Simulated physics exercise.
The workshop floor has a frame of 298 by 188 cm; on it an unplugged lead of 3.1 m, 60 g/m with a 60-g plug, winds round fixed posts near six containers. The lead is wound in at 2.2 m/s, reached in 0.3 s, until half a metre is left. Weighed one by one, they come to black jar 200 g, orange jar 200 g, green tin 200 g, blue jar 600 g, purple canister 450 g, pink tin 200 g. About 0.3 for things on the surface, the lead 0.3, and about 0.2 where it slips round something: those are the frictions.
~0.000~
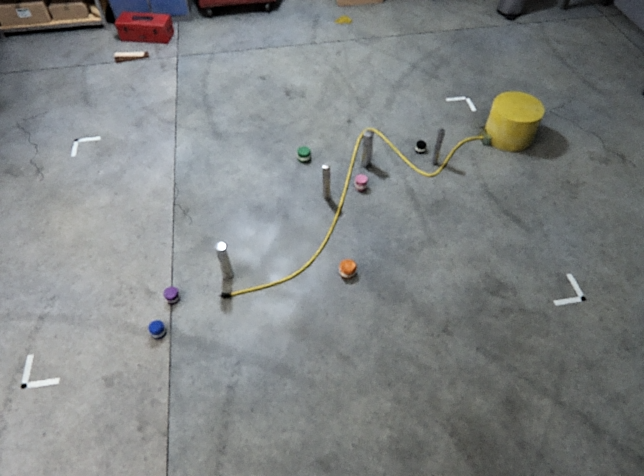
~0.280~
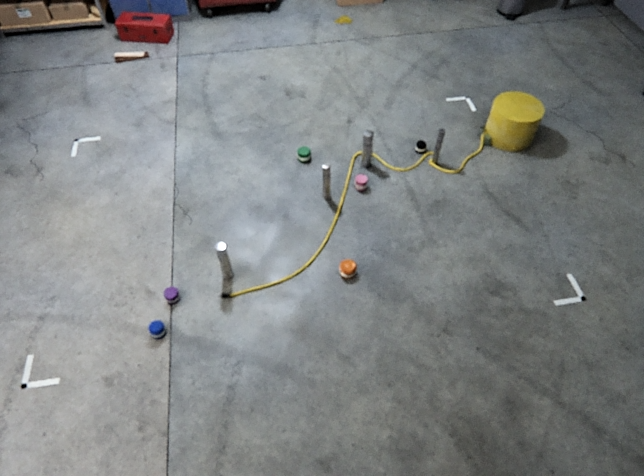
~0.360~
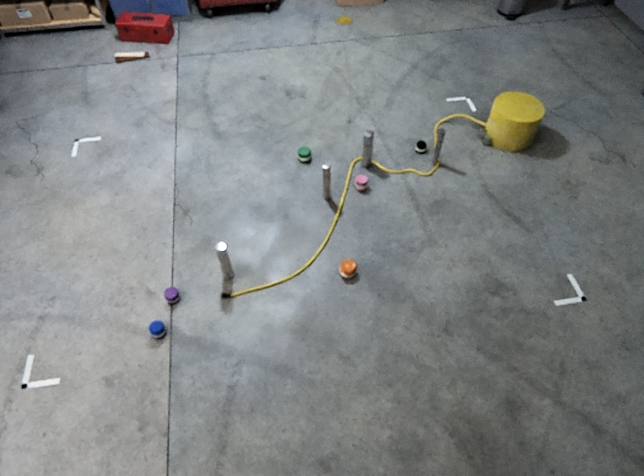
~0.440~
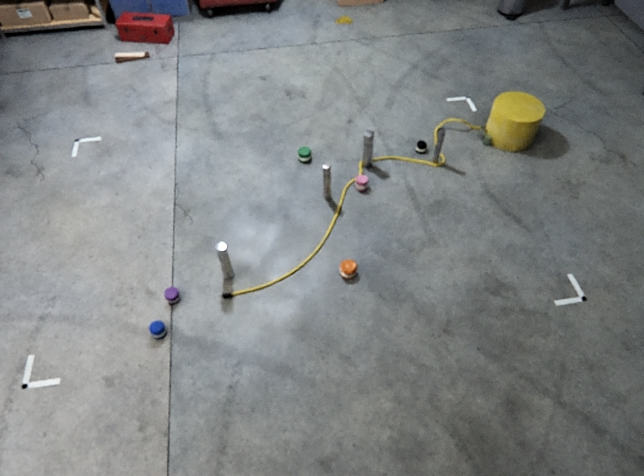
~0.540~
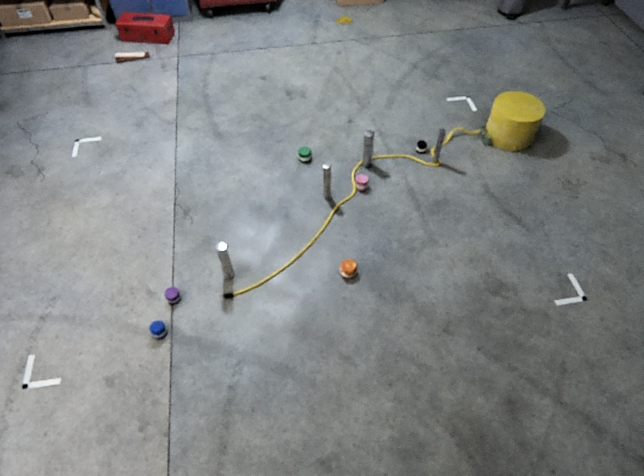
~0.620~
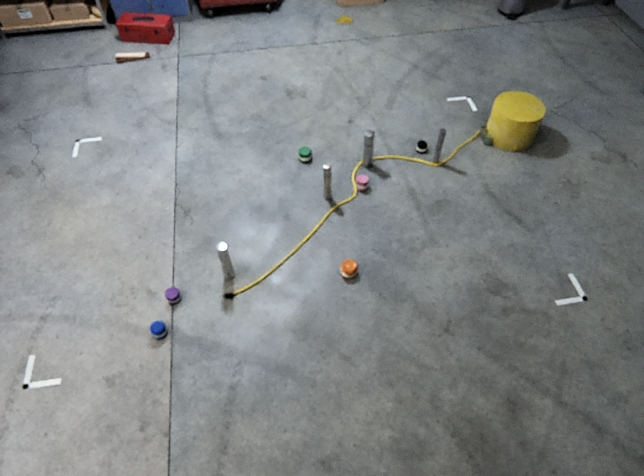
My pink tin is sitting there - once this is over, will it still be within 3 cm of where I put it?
No, budges.
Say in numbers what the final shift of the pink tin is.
The pink tin ends up about 6 cm from its start.
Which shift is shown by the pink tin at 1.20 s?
The pink tin has moved 6 cm.
By 0.9 s, plug at (346, 187); nothing else has moved.
By 1.2 s, plug at (367, 148); pink tin 5 cm off its start.
By 1.5 s, plug at (437, 167); pink tin 5 cm off its start at (368, 174), black jar 12 cm off its start at (440, 146).
By 1.8 s, plug at (515, 134); pink tin 5 cm off its start, black jar 20 cm off its start.
By 2.6 s, plug at (477, 133); pink tin 5 cm off its start at (368, 174), black jar 20 cm off its start at (452, 148).
